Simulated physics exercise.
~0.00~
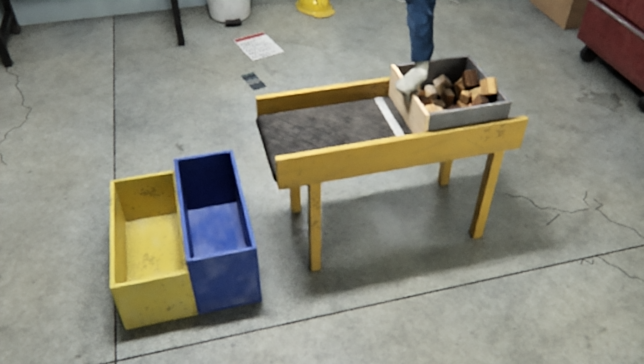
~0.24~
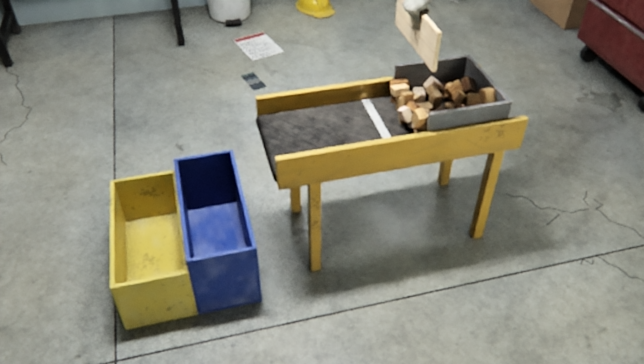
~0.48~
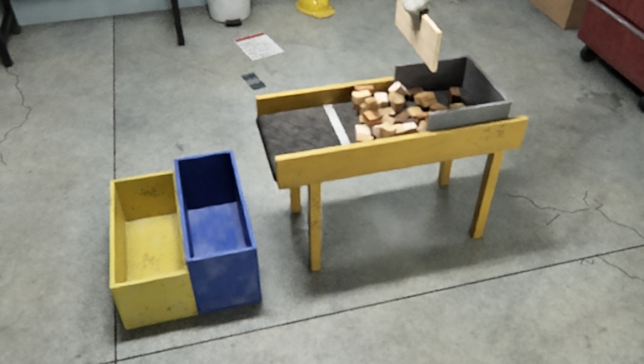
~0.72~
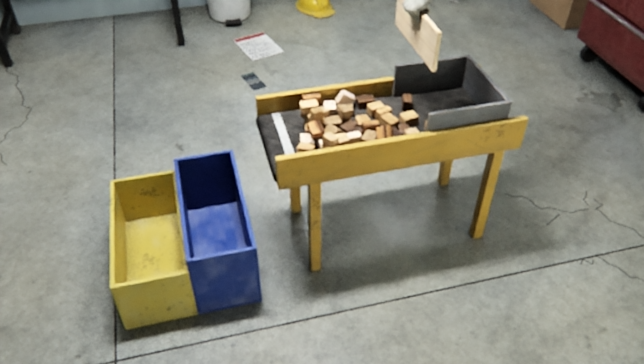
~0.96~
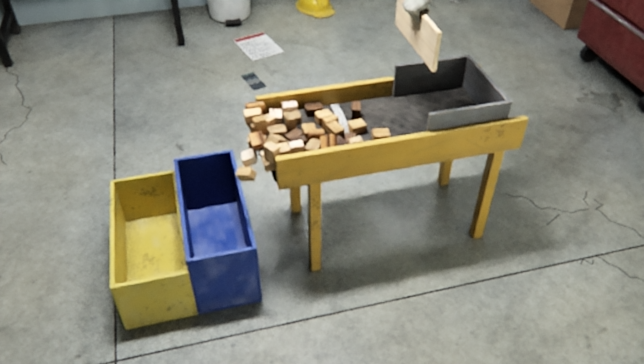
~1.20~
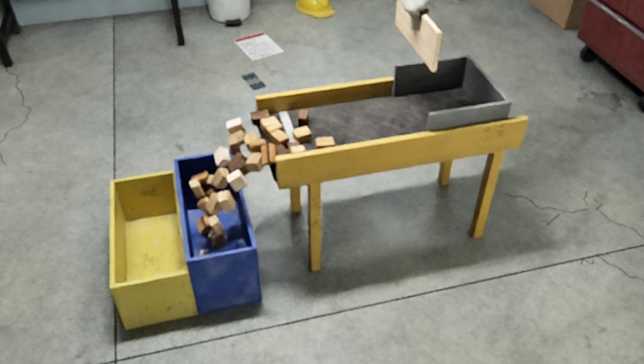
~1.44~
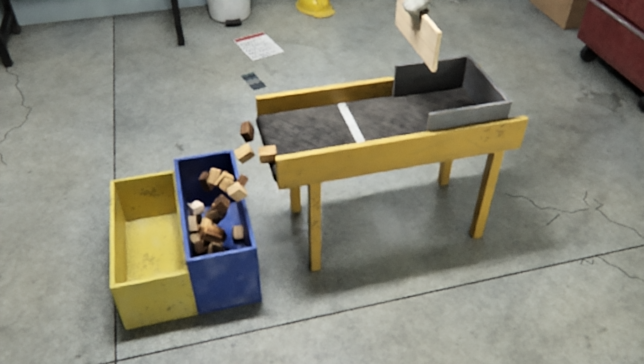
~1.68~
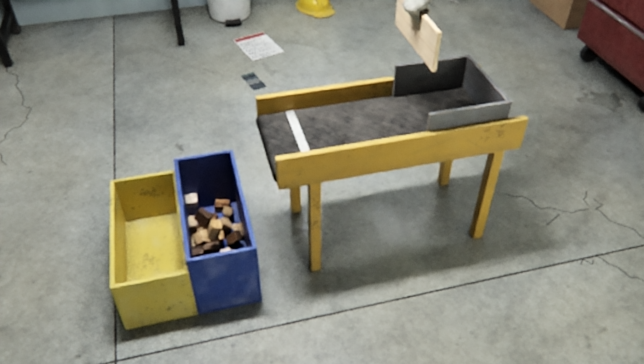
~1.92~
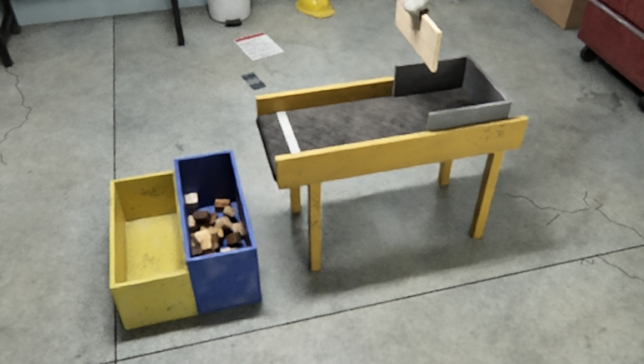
A yellow-sided table with a dark moving belt carried a heap of wooden blocks left after a small board lifted away from the grey pen, and they tumbled off the end into the blue box, leaving the yellow tub empty.
